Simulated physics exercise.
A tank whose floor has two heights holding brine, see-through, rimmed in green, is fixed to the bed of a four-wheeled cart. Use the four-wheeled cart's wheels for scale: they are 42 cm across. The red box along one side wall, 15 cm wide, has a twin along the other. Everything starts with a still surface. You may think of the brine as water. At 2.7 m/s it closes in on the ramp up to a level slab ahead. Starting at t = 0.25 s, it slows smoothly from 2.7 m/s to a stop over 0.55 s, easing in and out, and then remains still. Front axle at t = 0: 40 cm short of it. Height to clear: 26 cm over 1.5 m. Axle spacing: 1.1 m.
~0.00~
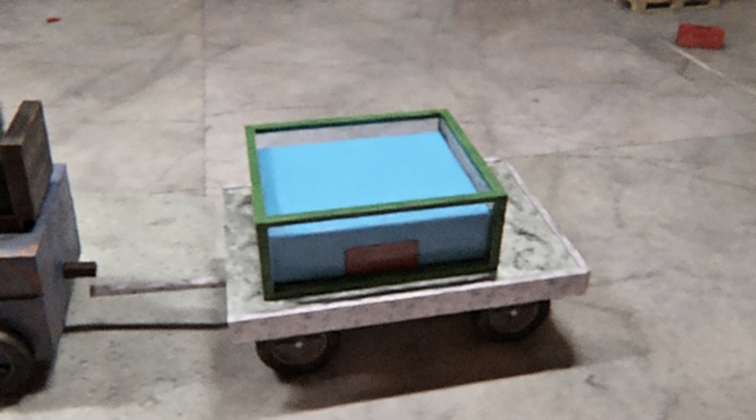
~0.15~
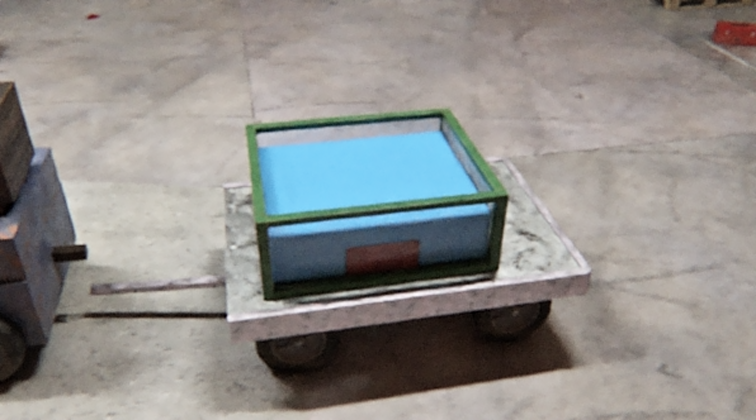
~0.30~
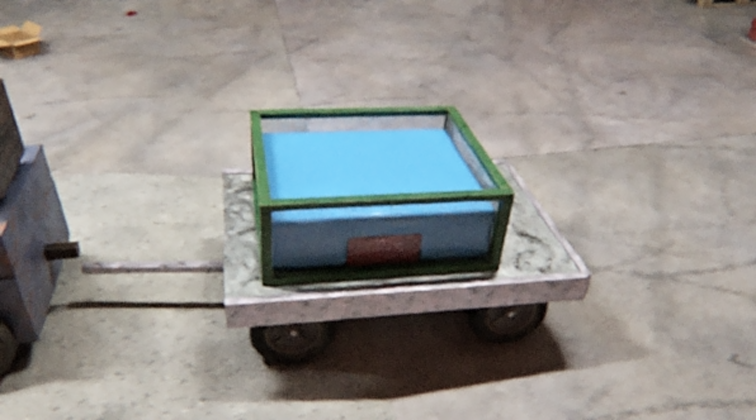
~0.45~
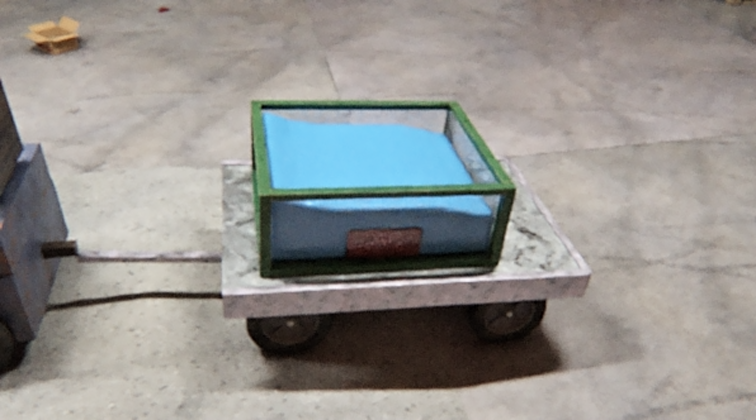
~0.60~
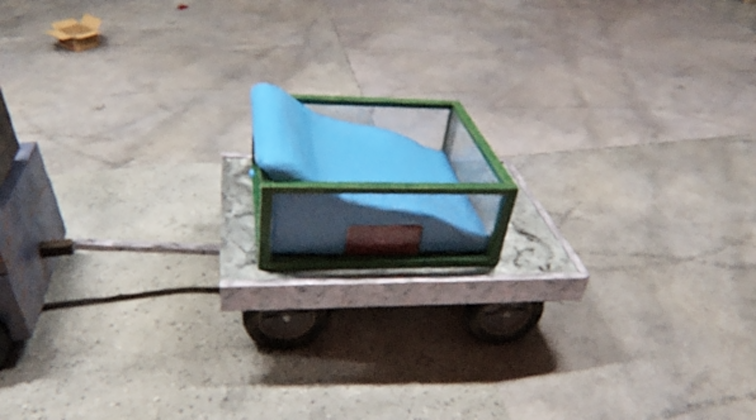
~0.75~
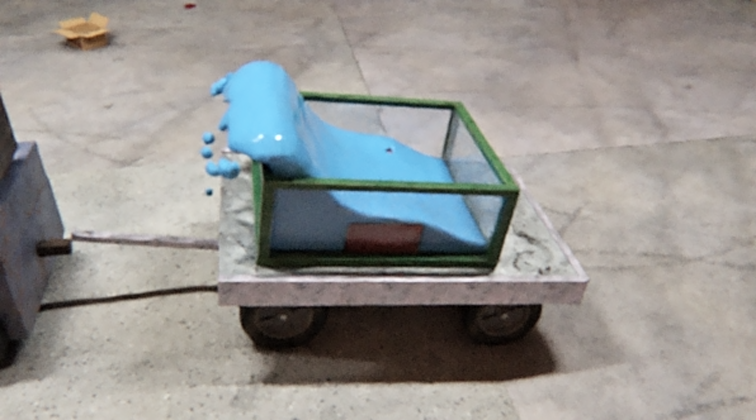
Blue liquid in a green-rimmed tank on a cart surges up and over the left end.
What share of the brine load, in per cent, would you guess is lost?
I would say close to 28 per cent.
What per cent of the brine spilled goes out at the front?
Near 50 per cent of the spill.
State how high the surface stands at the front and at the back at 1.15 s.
About 34 cm at the front, 12 cm at the back.
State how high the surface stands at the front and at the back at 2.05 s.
Front level 6 cm, back level 30 cm.
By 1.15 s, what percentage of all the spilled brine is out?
By that time, around 60 percent of it is out.
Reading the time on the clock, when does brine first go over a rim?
Around 0.9 s.
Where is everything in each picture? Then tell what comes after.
The first picture shows level at the front (271, 152); level at the back (431, 137); still flat; edge of the step at (380, 237); the front is on the left, levels are read along the far wall; a wheel hub at (516, 317).
The second picture shows level at the front (272, 152); level at the back (433, 136); still flat.
The third picture shows level at the front (275, 138); level at the back (437, 134); still flat; the tub is 4° nose up.
The fourth picture shows level at the front (276, 119); level at the back (438, 136); rising 6° towards the front; the tub is 5° nose up.
The fifth picture shows level at the front (279, 88); level at the back (436, 153); rising 22° towards the front; the tub is 7° nose up.
The sixth picture shows level at the front (284, 63); level at the back (435, 162); rising 31° towards the front; a wheel hub at (506, 320); the tub is 8° nose up.
After 1.15 s front 33 cm, middle 29 cm, back 13 cm above the lowest part of the floor; the loss stands at 16 per cent, over the front.
After 1.55 s front 11 cm, middle 19 cm, back 64 cm above the lowest part of the floor; the loss stands at 17 per cent, over the front.
After 2.05 s front 6 cm, middle 25 cm, back 30 cm above the lowest part of the floor; the loss stands at 28 per cent, over the front and the back.
After 3.79 s the loss stands at 28 per cent, over the front and the back, 68 of 242 litres.
